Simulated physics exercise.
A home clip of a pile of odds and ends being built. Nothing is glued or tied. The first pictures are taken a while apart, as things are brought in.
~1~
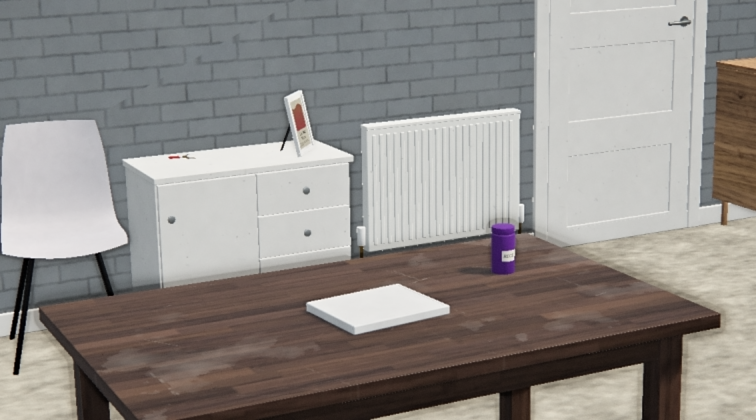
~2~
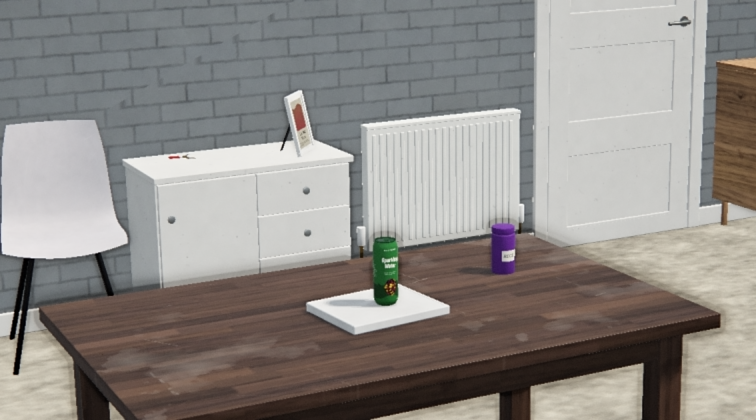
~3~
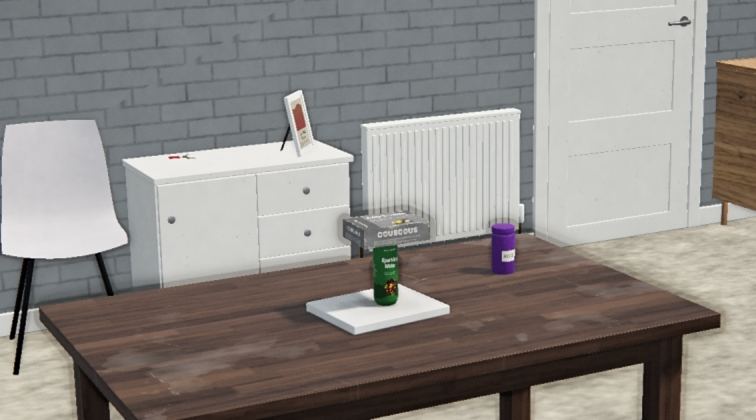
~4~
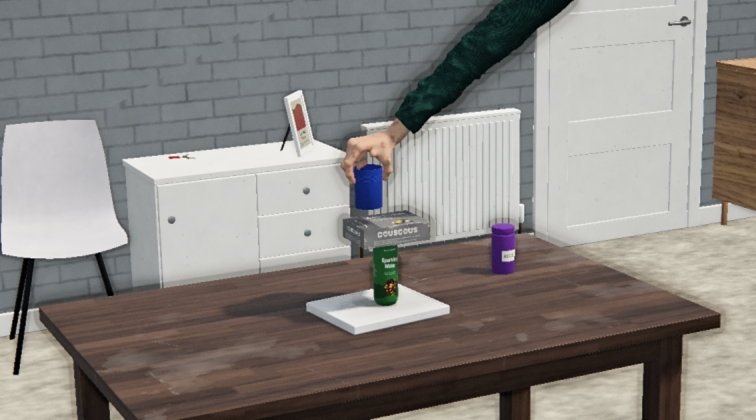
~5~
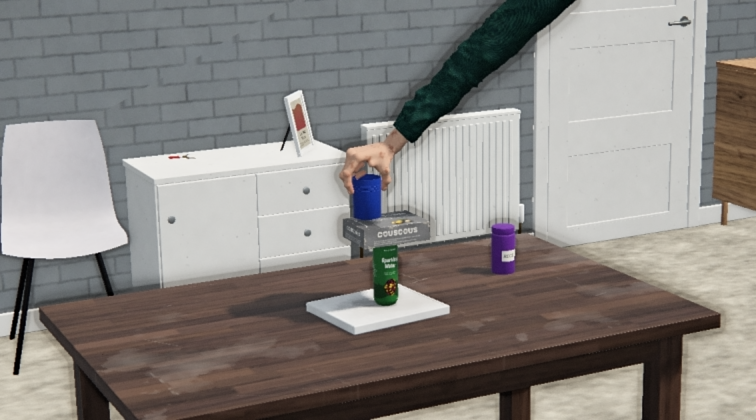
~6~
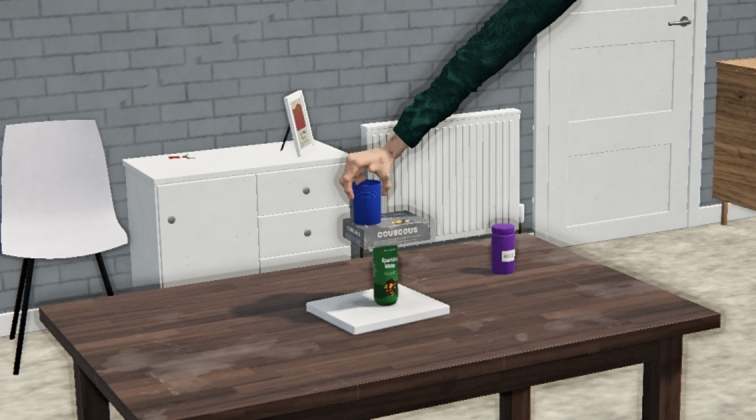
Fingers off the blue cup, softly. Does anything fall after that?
In the end the pile holds.
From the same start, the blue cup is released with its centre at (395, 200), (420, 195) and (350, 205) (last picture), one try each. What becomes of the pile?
First try: It holds; second try: It comes apart; third try: It comes apart.
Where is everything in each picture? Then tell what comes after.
In the first picture, the last thing is not in view yet; white tray (377, 308).
In the second picture, the last thing is not in view yet.
In the third picture, the last thing is not in view yet; white tray (377, 308).
The fourth picture shows coming down; blue cup (368, 187); grey packet (386, 229).
The fifth picture shows coming down; blue cup (367, 197); white tray (377, 308).
The sixth picture shows in place under the hand; blue cup (367, 202); grey packet (386, 229).
Then, 0.60 s past the last view, nothing moves.
Then, 1.50 s past the last view, blue cup resting near (367, 203).
Finally, all 5 still in place. Final places as the last picture's camera would see them, blue cup near (367, 203). The pile keeps its balance.
